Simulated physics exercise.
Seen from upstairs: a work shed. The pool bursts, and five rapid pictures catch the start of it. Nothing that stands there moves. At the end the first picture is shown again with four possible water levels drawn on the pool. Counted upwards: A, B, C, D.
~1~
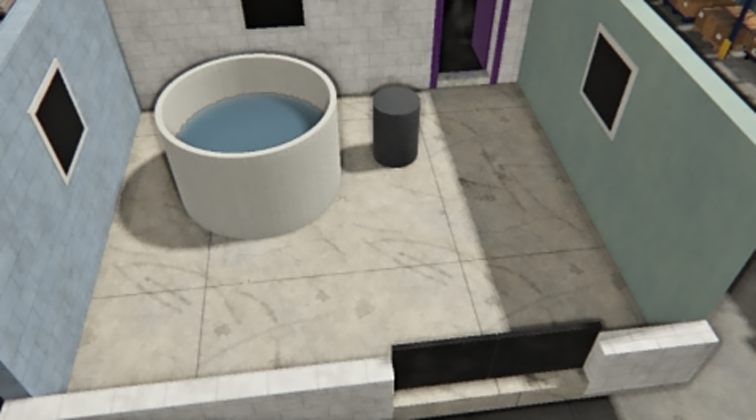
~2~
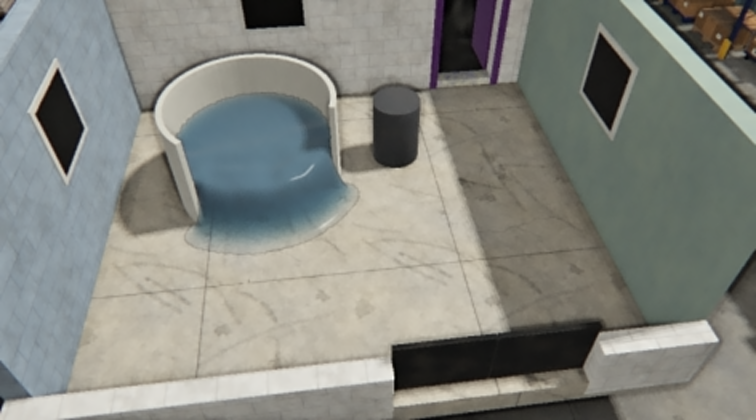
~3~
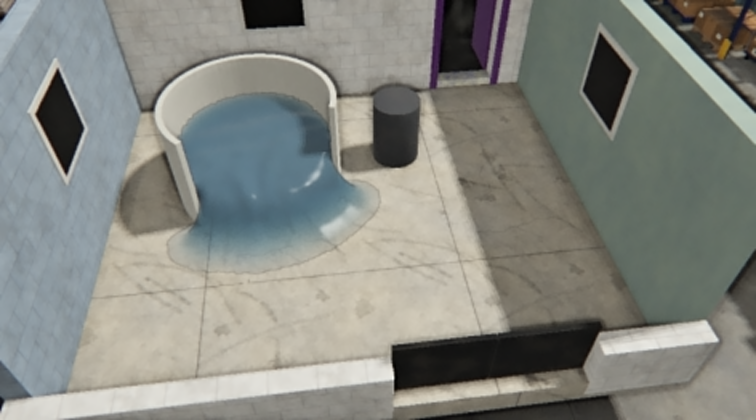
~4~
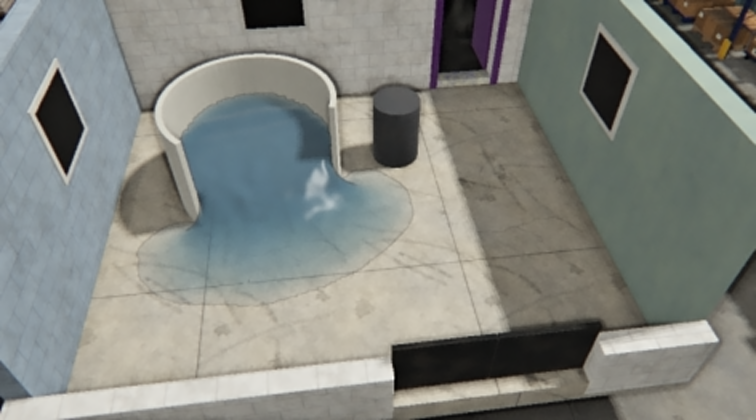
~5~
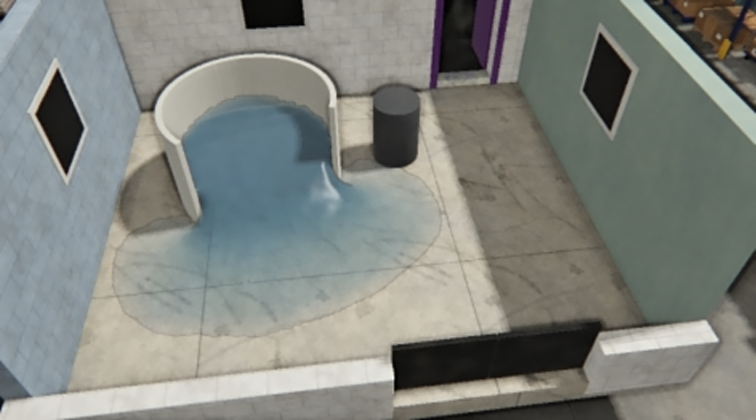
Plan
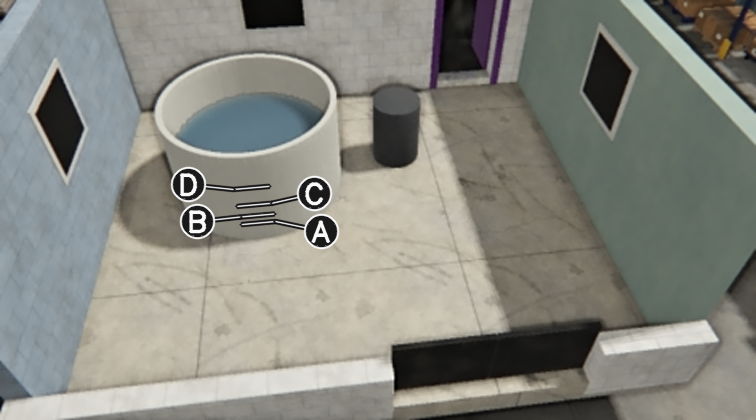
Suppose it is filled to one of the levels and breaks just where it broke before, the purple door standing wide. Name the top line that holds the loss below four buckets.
The answer is mark C.
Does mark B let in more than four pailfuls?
No, that is safe.
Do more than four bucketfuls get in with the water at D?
Yes, that goes wrong.
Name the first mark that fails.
Here it is mark D.
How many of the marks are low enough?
Three of them.
On the marked copy, A at (258, 223); B at (257, 215); C at (254, 204); D at (251, 187); from the bottom up A, B, C, D.
If A is chosen, nothing gets over.
If B is chosen, nothing gets over.
If C is chosen, a splash gets over, under a bucket.
If D is chosen, about 9 bucketfuls get in.
